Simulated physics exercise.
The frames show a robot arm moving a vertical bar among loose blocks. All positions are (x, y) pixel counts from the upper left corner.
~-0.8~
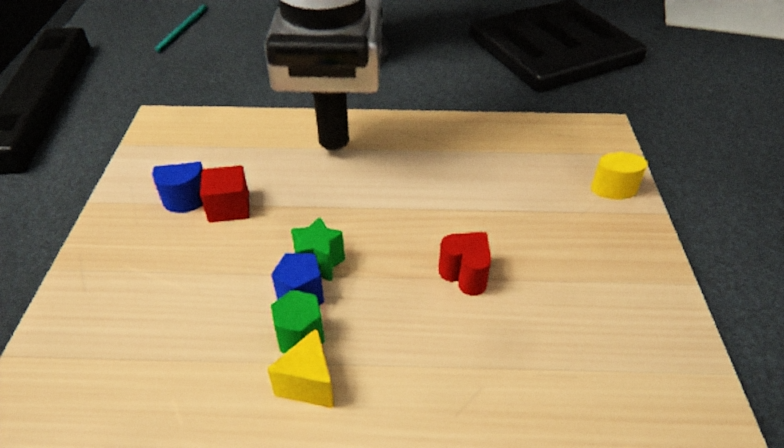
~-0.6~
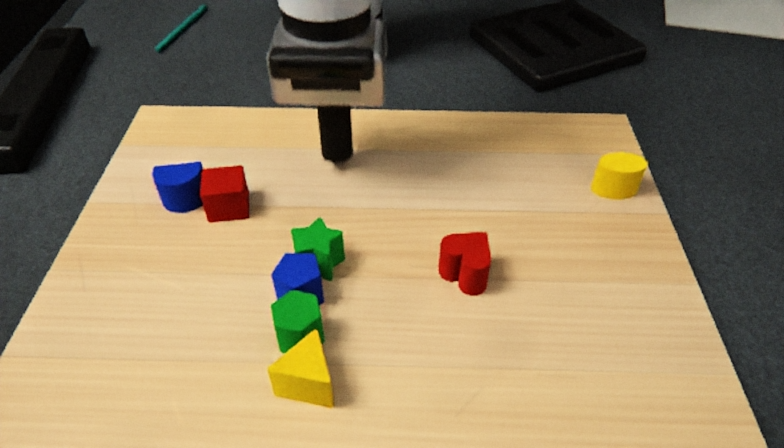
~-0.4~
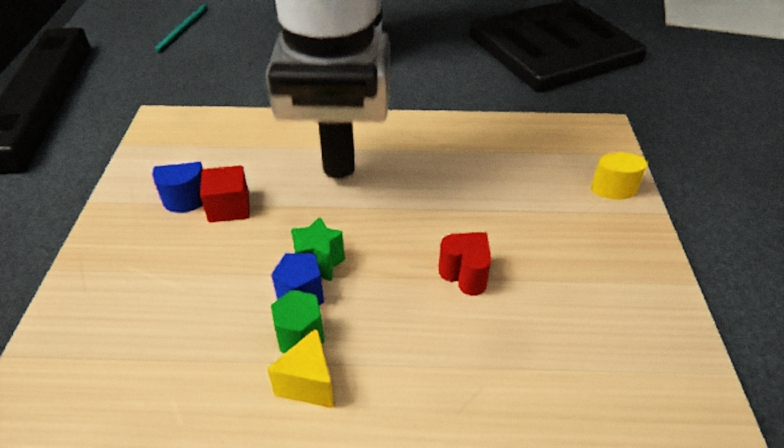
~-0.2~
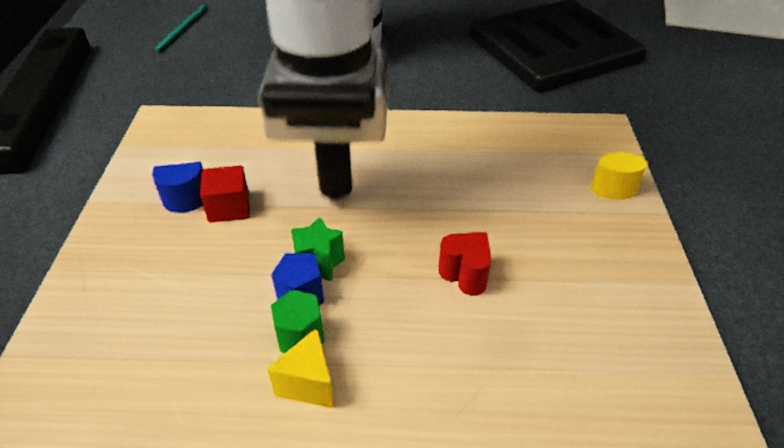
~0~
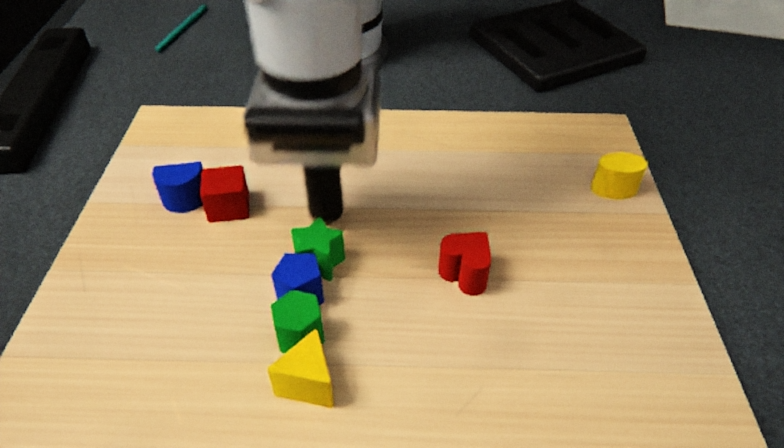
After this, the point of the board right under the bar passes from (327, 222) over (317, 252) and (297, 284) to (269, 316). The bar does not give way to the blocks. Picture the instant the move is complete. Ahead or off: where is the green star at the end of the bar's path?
The bar will still be pushing it.
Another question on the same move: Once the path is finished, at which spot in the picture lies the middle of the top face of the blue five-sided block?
The top centre is at (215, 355).
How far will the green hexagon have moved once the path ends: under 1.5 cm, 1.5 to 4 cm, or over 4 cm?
The answer is over 4 cm.
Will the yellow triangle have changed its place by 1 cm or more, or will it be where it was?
At the end of the path, the yellow triangle has moved off its old spot.
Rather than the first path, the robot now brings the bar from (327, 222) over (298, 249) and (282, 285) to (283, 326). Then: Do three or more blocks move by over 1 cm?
I'd say yes.
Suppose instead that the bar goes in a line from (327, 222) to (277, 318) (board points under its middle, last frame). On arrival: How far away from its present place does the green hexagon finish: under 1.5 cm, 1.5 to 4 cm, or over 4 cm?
That block covers upwards of 4 cm.
On the path given first. One third of the way, bar at (315, 242); green hexagon at (289, 327), turned 30° anticlockwise; blue five-sided block at (277, 289); yellow triangle at (307, 364); green star at (300, 259), turned 15° clockwise.
Two thirds of the way, bar at (295, 273); green hexagon at (281, 342), turned 60° anticlockwise; blue five-sided block at (250, 315); yellow triangle at (309, 369); green star at (283, 286), turned 40° clockwise.
At the end, bar at (266, 306); green hexagon at (273, 360), turned 85° anticlockwise; blue five-sided block at (215, 355); yellow triangle at (314, 376), turned 20° anticlockwise; green star at (252, 322), turned 40° clockwise.
